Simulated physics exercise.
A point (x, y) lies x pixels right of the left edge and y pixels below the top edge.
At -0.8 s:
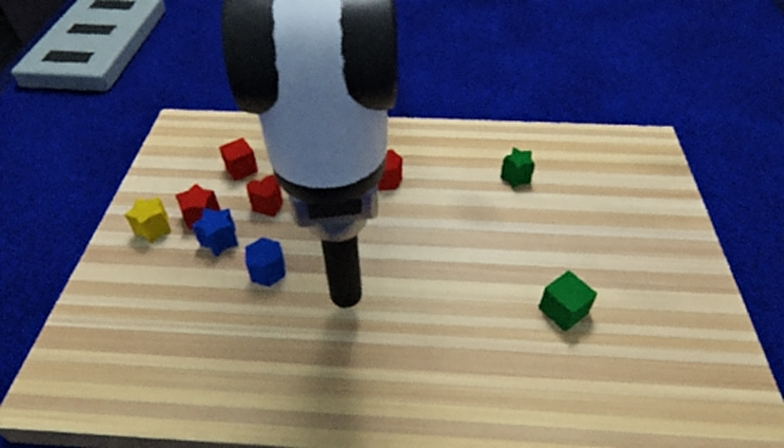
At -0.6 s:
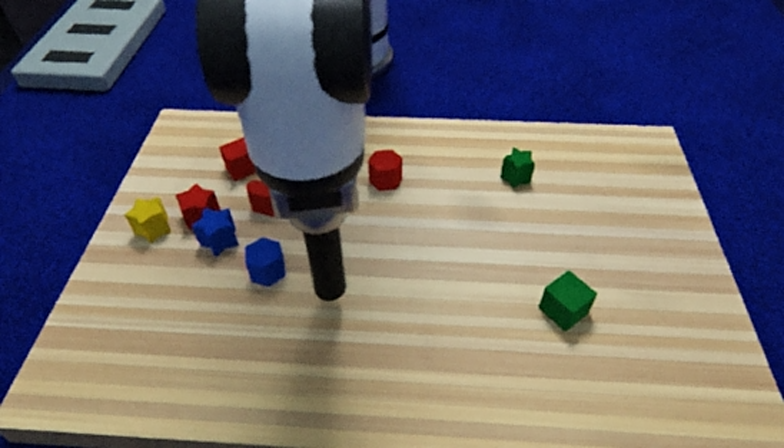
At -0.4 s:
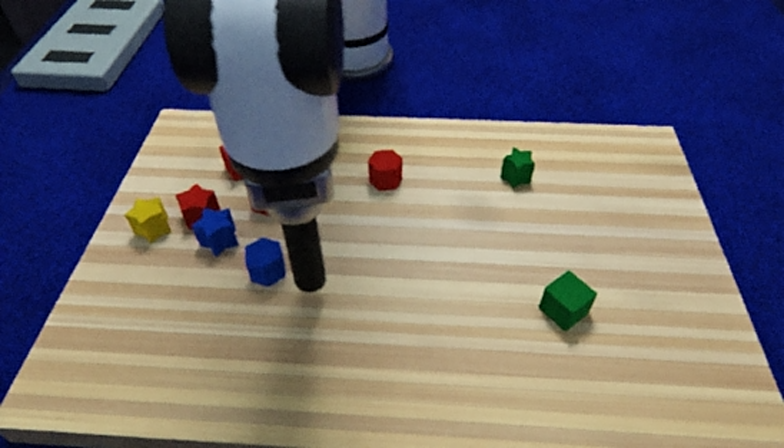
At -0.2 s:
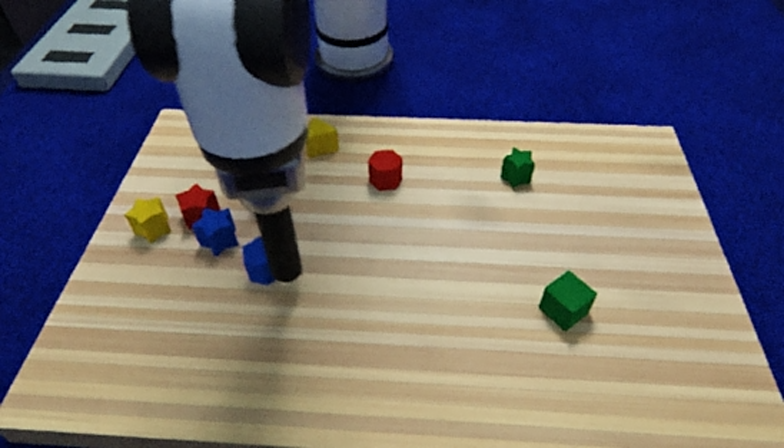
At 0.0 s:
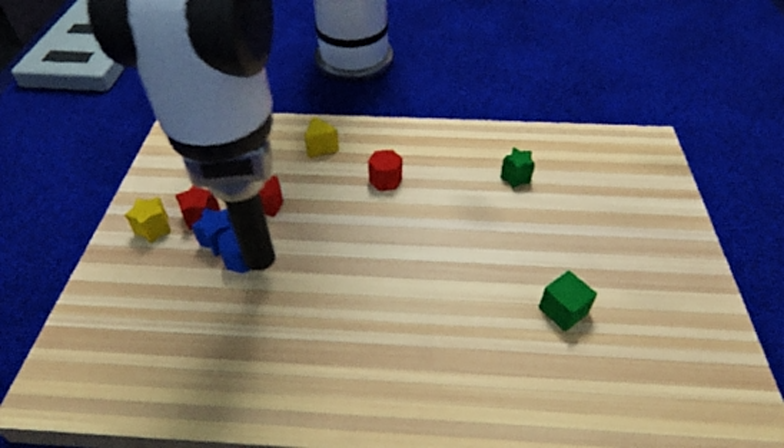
A robot arm with a dark peg moved left across a striped wooden board scattered with small coloured blocks, reached the blue hexagon and pushed it left up against the blue star.
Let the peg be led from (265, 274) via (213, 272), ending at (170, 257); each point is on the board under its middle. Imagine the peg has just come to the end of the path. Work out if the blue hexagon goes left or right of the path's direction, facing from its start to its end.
That block drifts right.
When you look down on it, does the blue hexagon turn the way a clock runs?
Answer: Yes.
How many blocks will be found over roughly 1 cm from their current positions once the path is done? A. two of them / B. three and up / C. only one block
Option B.
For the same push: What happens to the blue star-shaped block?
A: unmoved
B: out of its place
My answer is option B.
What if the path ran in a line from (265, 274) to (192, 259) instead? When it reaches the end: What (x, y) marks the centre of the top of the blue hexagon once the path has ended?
Final place: (180, 216).
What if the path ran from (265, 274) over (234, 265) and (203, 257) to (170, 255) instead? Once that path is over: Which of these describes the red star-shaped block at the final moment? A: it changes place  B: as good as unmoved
My answer is option A.
The first path, step by step. One third of the way, peg (223, 260); red star-shaped block (193, 191); blue star-shaped block (198, 213); blue hexagon (212, 232), turned 20° clockwise.
Two thirds of the way, peg (191, 253); red star-shaped block (190, 179), turned 30° clockwise; blue star-shaped block (183, 201), turned 15° clockwise; blue hexagon (187, 224), turned 40° clockwise.
At the end, peg (163, 243); yellow star-shaped block (143, 207); red star-shaped block (192, 170), turned 45° clockwise; blue star-shaped block (178, 191), turned 30° clockwise; blue hexagon (174, 214), turned 55° clockwise.
